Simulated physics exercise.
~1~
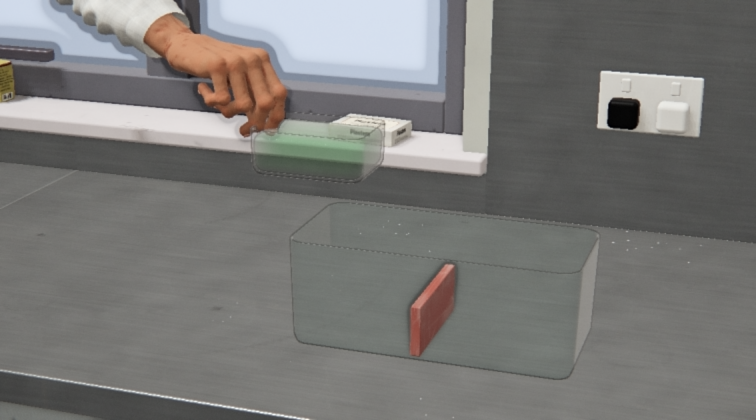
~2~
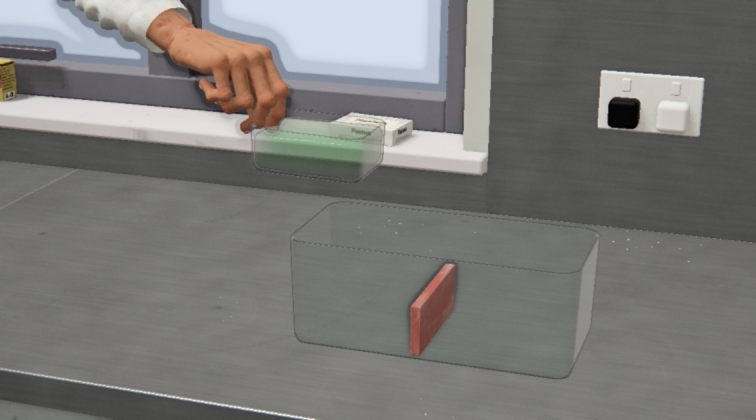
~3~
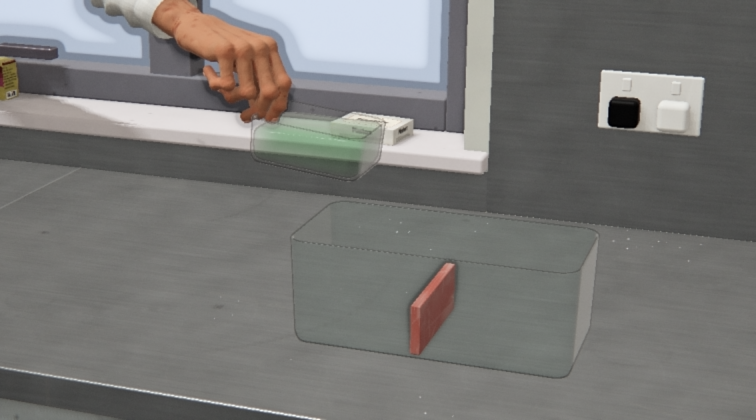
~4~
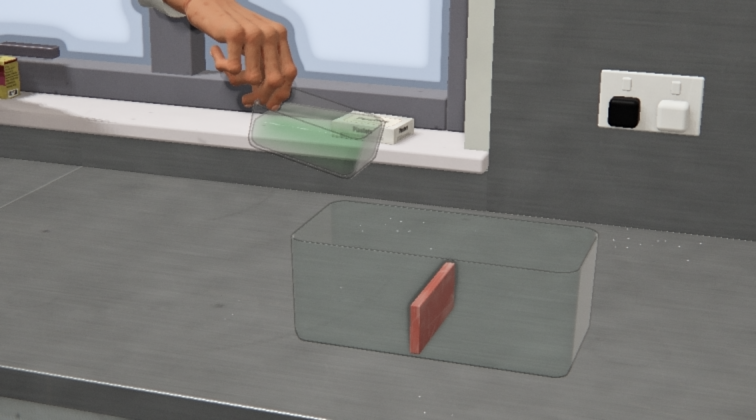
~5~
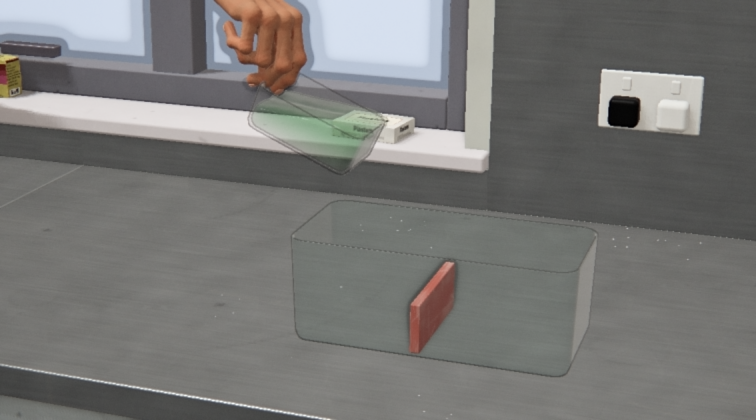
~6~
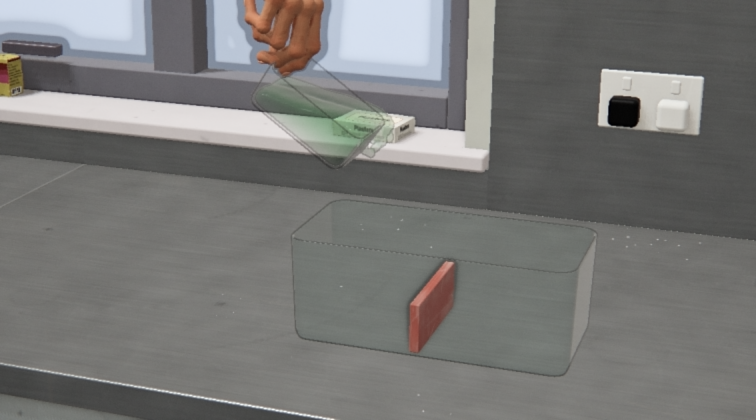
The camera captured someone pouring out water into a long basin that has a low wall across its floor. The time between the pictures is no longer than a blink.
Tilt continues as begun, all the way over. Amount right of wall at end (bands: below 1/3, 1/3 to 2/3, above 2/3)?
Greater than two thirds.
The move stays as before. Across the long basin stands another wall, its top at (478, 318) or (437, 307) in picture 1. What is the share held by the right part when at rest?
Try 1: About 45 percent; try 2: About 75 percent.
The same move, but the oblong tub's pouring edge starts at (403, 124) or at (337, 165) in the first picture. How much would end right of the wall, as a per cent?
The first start gives some 85 %, the second some 20 %.
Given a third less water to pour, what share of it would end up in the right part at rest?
I'd say roughly 85 percent.
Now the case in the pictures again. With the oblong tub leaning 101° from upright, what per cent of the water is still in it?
Still holding around 10 %, give or take.
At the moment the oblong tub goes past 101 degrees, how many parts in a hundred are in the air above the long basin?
60 in a hundred.
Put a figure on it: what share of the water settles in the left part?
That works out to roughly 15 percent.
A moment on, the oblong tub is tipped right over and 9 per cent is still to pour, 5 is left of the wall and 28 right of it.
Next, the oblong tub is tipped right over and 0 per cent is still to pour, 9 is left of the wall and 87 right of it.
Then the oblong tub is tipped right over and 0 per cent is still to pour, 13 is left of the wall and 84 right of it.
Later the oblong tub is tipped right over and 0 per cent is still to pour, 13 is left of the wall and 84 right of it.
At rest 13 per cent lies left of the wall, 84 right of it and 3 outside.
